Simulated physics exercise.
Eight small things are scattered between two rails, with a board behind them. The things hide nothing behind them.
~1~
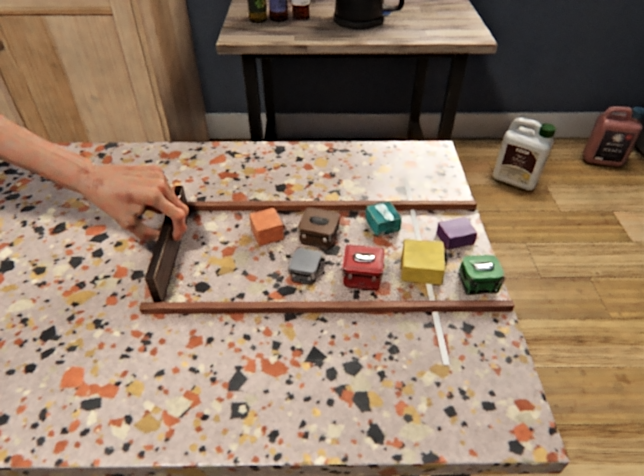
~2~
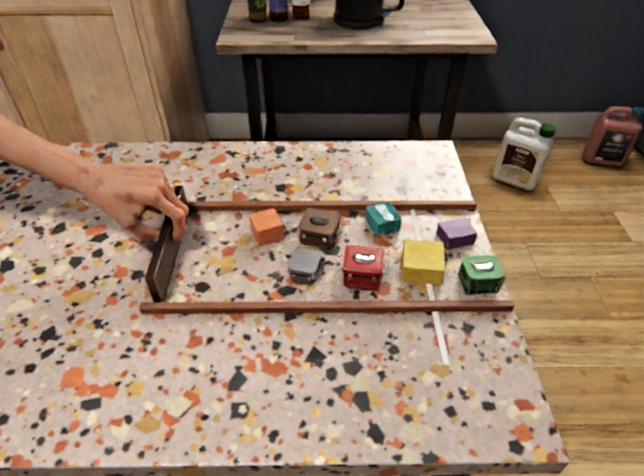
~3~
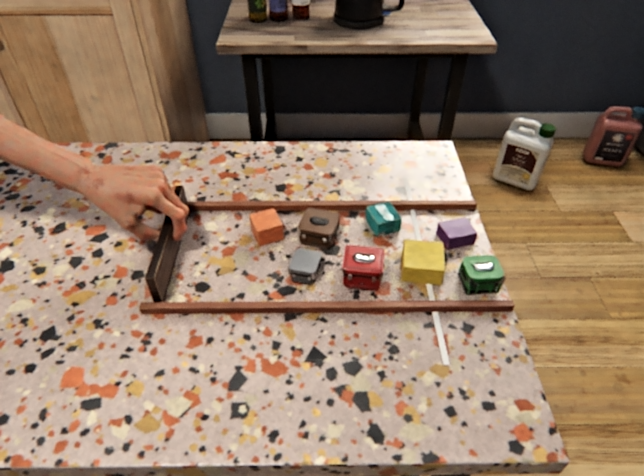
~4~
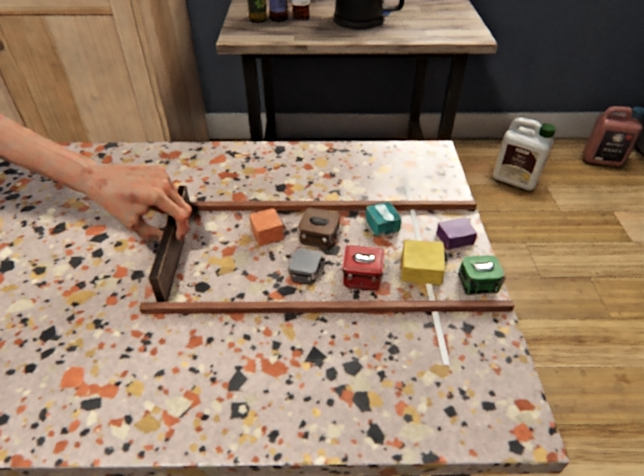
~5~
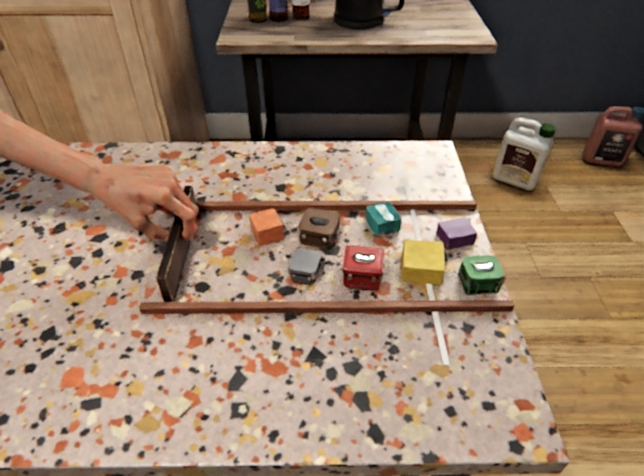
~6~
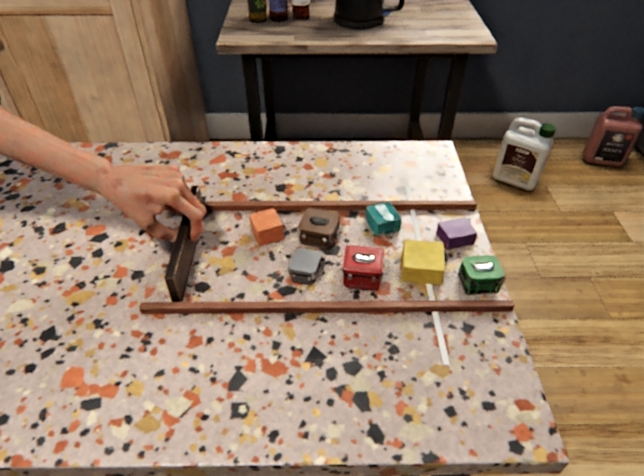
The clip opens on a speckled tabletop where eight small blocks and cases sit scattered between two rails, with a hand gripping a dark board at the left. The board stays nearly still at first, then the hand slides it slightly right, while the small objects remain in place.
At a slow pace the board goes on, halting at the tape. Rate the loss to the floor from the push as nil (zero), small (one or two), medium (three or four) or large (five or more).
The loss is medium.
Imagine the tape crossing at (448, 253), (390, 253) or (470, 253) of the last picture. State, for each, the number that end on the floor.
Taken one after another, the numbers are 4, 1 and 6.
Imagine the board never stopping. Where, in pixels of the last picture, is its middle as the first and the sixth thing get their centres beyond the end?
At the first moment about (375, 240), at the next about (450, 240).
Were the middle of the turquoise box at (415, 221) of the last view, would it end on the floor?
Well, the turquoise box does not stay.
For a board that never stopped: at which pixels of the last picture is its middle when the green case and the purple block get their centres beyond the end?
First near (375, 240), second near (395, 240).
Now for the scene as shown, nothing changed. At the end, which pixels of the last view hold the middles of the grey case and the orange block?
Final positions - grey case around (439, 264), orange block around (432, 229).
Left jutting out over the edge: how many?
0 in all.
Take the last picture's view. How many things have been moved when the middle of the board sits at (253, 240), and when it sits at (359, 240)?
By then 1, and later 8.
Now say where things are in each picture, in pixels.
The first picture shows green case (481, 275); purple block (456, 233); yellow block (422, 262); board (170, 241); tape (422, 253).
The second picture shows purple block (456, 233); grey case (306, 267).
The third picture shows yellow block (422, 262); board (170, 241).
The fourth picture shows green case (481, 275); brown case (319, 228).
The fifth picture shows purple block (456, 233); red case (363, 267).
The sixth picture shows green case (481, 275); purple block (456, 233); yellow block (422, 262); board (187, 241); tape (422, 253).
Soon after, none off yet; green case at rest near (481, 275); purple block at rest near (456, 233); yellow block at rest near (422, 262).
At rest, the number that fall off is three or four; fallen, turquoise box, yellow block, purple block and green case.
